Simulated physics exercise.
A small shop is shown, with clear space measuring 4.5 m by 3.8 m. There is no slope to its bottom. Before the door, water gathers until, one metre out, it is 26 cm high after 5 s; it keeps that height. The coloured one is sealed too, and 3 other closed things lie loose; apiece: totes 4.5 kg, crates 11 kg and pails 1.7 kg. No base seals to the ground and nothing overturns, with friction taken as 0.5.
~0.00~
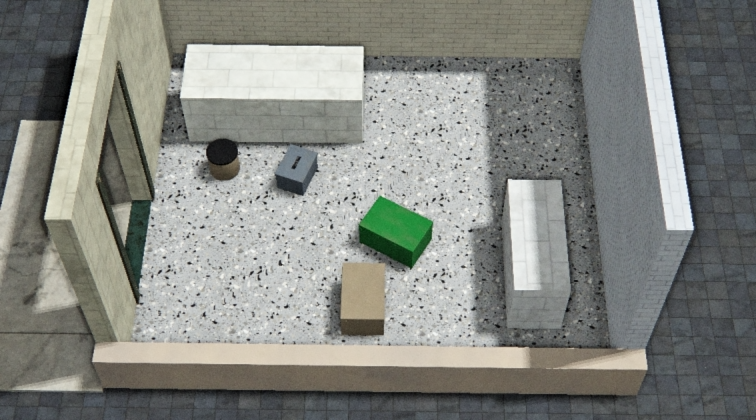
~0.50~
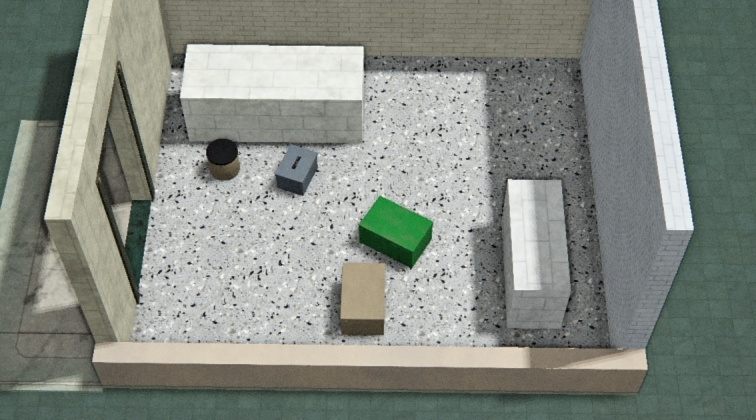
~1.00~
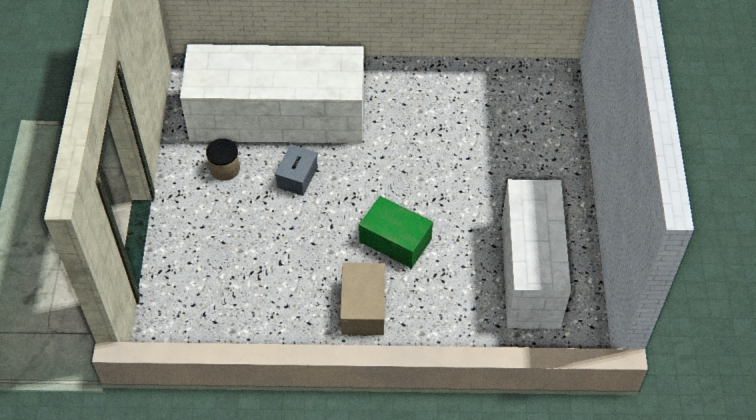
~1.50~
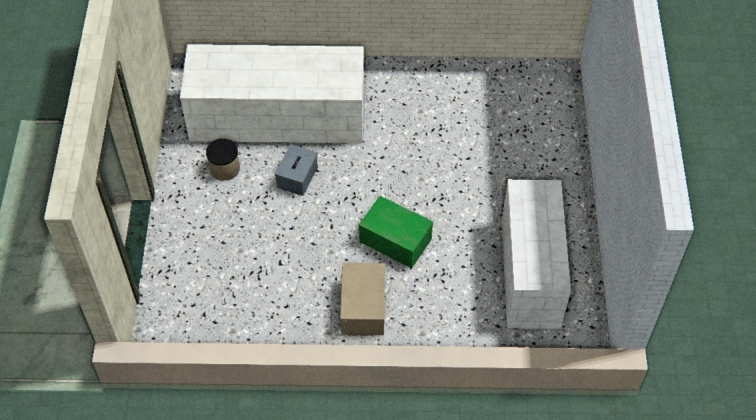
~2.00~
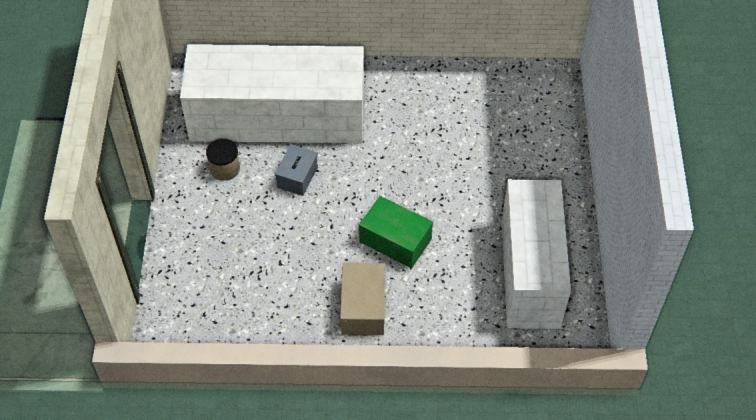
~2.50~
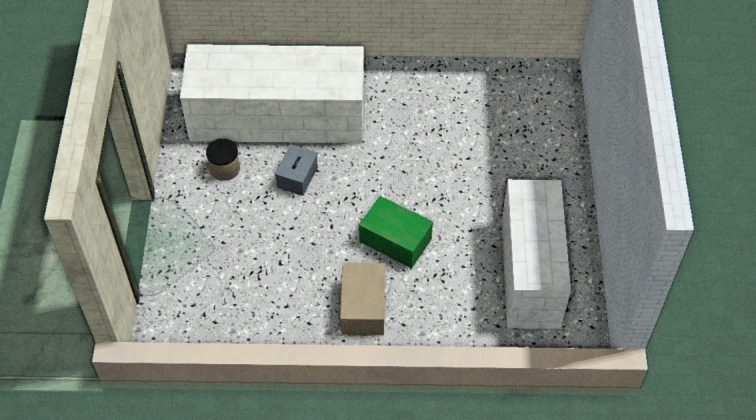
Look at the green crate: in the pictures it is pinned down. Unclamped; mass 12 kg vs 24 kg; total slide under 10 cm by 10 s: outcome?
Neither amount keeps it steady.
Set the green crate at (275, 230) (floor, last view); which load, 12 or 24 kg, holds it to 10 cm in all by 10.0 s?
Outcome - failure with both.
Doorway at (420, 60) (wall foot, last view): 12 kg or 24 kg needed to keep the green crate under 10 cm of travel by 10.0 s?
Both masses fail.
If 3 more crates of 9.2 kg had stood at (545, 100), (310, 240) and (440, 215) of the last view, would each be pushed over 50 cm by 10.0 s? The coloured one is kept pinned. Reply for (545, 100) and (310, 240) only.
Those two come out inside the line and over the line, in that order.
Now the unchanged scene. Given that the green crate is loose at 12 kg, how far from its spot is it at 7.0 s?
I'd put it at about 100 cm.
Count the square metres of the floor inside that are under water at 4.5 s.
My estimate is roughly 5.5 m2.
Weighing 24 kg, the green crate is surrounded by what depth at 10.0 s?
Close to 15 cm deep.
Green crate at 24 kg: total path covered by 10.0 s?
Close to 100 cm, all told.
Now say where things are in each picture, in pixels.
The green crate at (396, 223) rests on the ground; water covers 0.0 m2; 0 of 4 have shifted, in the first frame.
The green crate at (396, 223), on the bottom; water covers 0.0 m2; 0 of 4 have shifted, in the second frame.
The green crate at (396, 223) rests on the ground; water covers 0.0 m2; 0 of 4 have shifted, in the third frame.
The green crate at (396, 223), on the bottom; 0.0 m2 under water; 0 of 4 have shifted, in the fourth frame.
The green crate at (396, 223), on the bottom; 0.0 m2 under water; 0 of 4 have shifted, in the fifth frame.
The green crate at (396, 223) rests on the ground; water covers 0.4 m2; 0 of 4 have shifted, in the sixth frame.
After 3.5 s the green crate would be 0 cm from its start with 12 kg and 0 cm from its start with 24 kg; 0 cm of water round it then.
After 4.5 s the green crate would be 2 cm from its start with 12 kg and 0 cm from its start with 24 kg; 4 cm of water round it then.
After 7.0 s the green crate would be 102 cm from its start with 12 kg and 5 cm from its start with 24 kg; 6 cm of water round it then.
After 10.0 s the green crate would be 210 cm from its start with 12 kg and 83 cm from its start with 24 kg; 15 cm of water round it then.
